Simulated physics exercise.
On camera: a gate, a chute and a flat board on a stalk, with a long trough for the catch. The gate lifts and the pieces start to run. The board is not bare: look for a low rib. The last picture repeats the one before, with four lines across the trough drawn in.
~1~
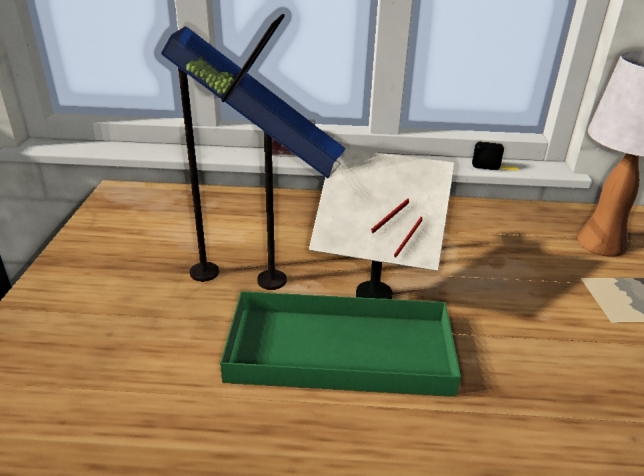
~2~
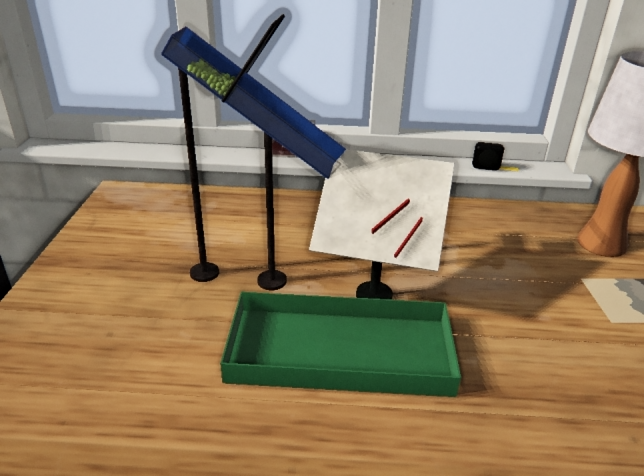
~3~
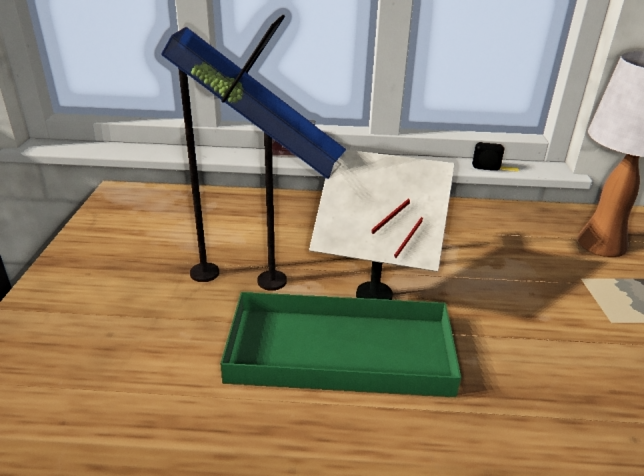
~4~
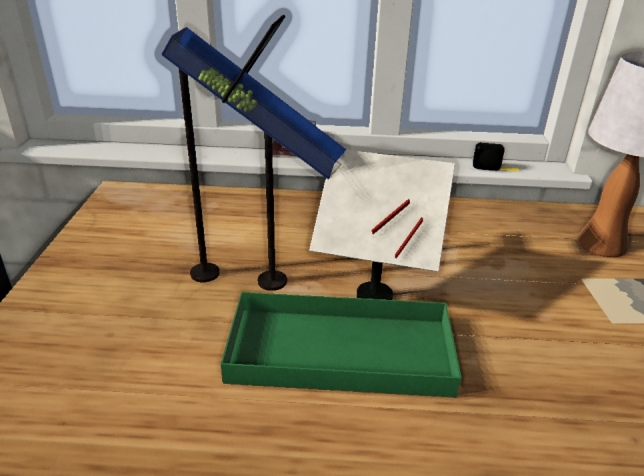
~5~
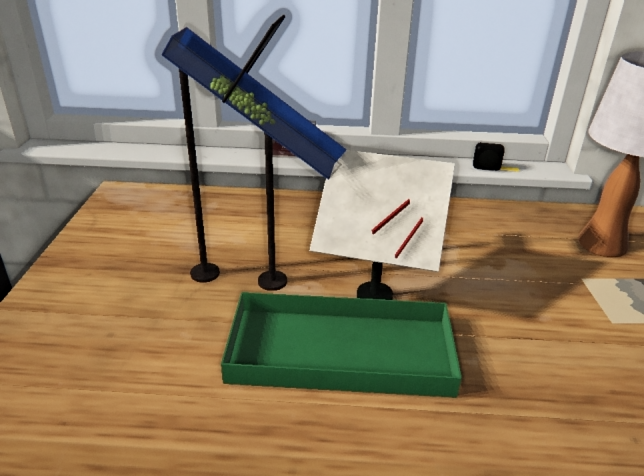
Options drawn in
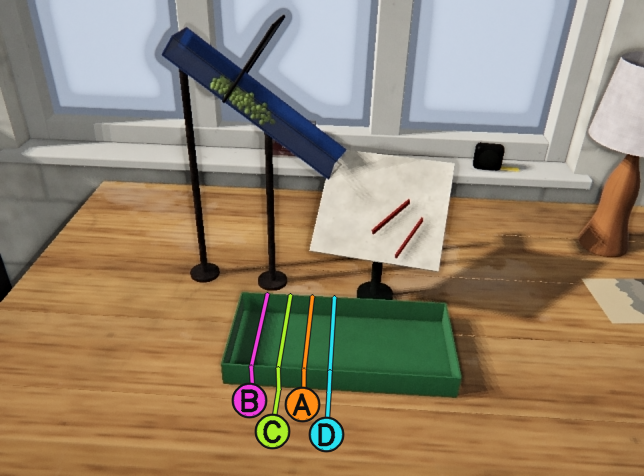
Small green pieces slid slowly down a sloping blue chute toward the right, passing beneath a raised black bar, while the white board with two red strips and the empty green tray below stayed still.
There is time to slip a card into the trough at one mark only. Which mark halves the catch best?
D works best here.
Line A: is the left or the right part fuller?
More lands on the right.
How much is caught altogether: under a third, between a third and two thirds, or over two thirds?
It is over two thirds.
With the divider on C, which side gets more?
Right.
On the marked copy, line A crosses the front rim at (304, 369); line B crosses the front rim at (251, 366); line C crosses the front rim at (278, 367); line D crosses the front rim at (330, 370).
With A, of what is caught, about a tenth on the left of the divider, almost all on the right.
With B, of what is caught, just a few on the left of the divider, almost all on the right.
With C, of what is caught, not one piece on the left of the divider, every piece on the right.
With D, of what is caught, roughly half on the left of the divider, roughly half on the right.
